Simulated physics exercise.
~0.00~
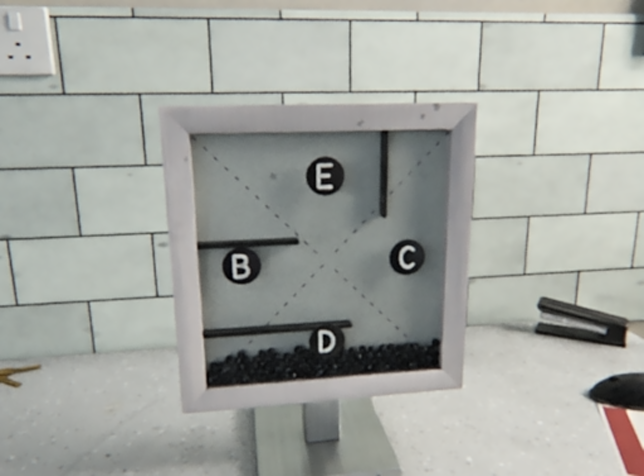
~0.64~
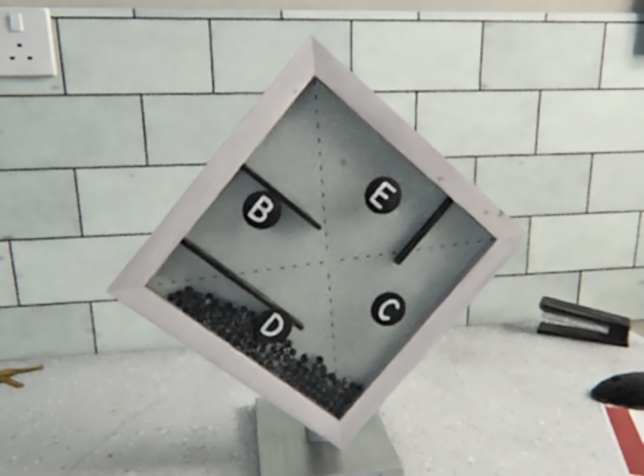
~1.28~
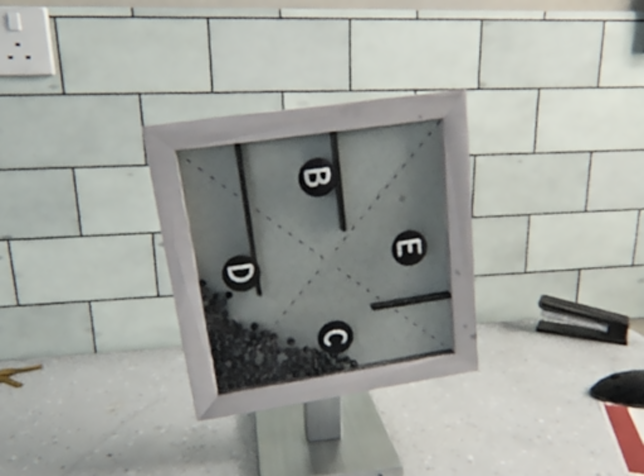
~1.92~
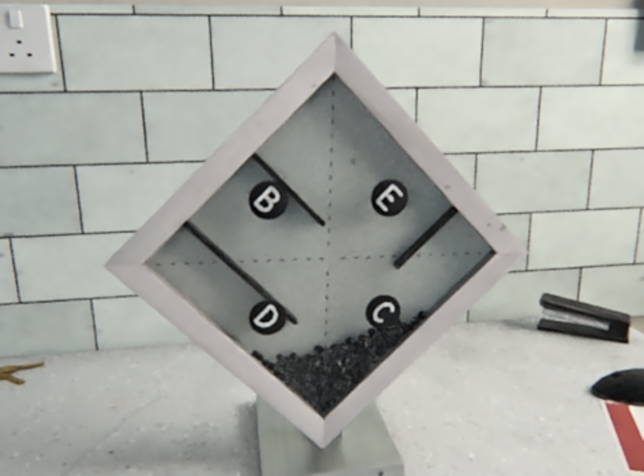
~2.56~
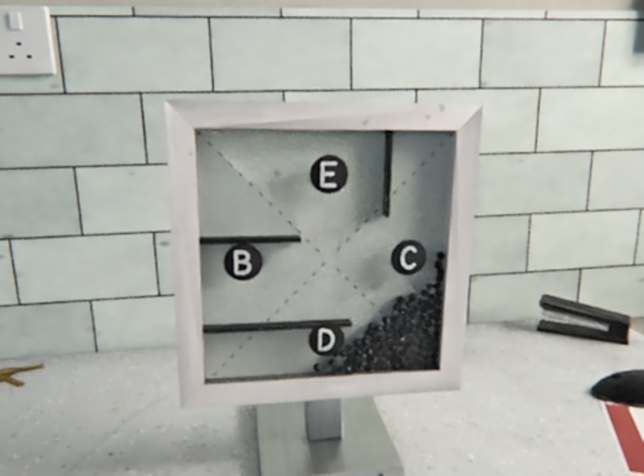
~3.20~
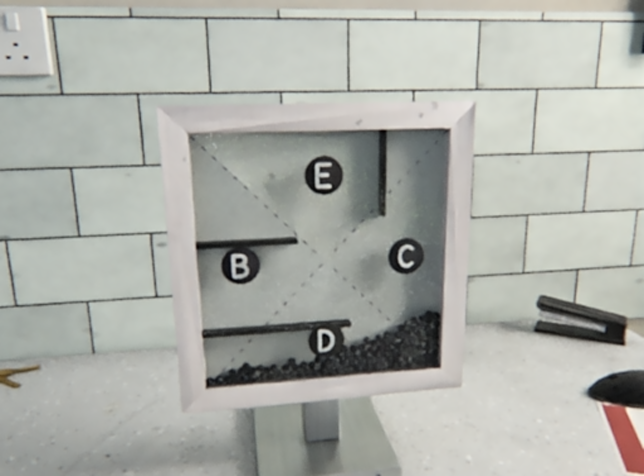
Black beads lie along the bottom of a square, pale-framed, see-through case, which stands on a grey worktop before pale green wall tiles, seen from the front by a slightly swaying camera. Letters and thin dark bars mark its wedges, with a white socket at upper left and a black stapler at right. The case turns clockwise almost a quarter turn, and the beads slide into the lower left corner, between D and C. It swings back, and they shift right, heaping up in the lower right. Finally it stands level, the beads spread along the bottom, deeper at right.
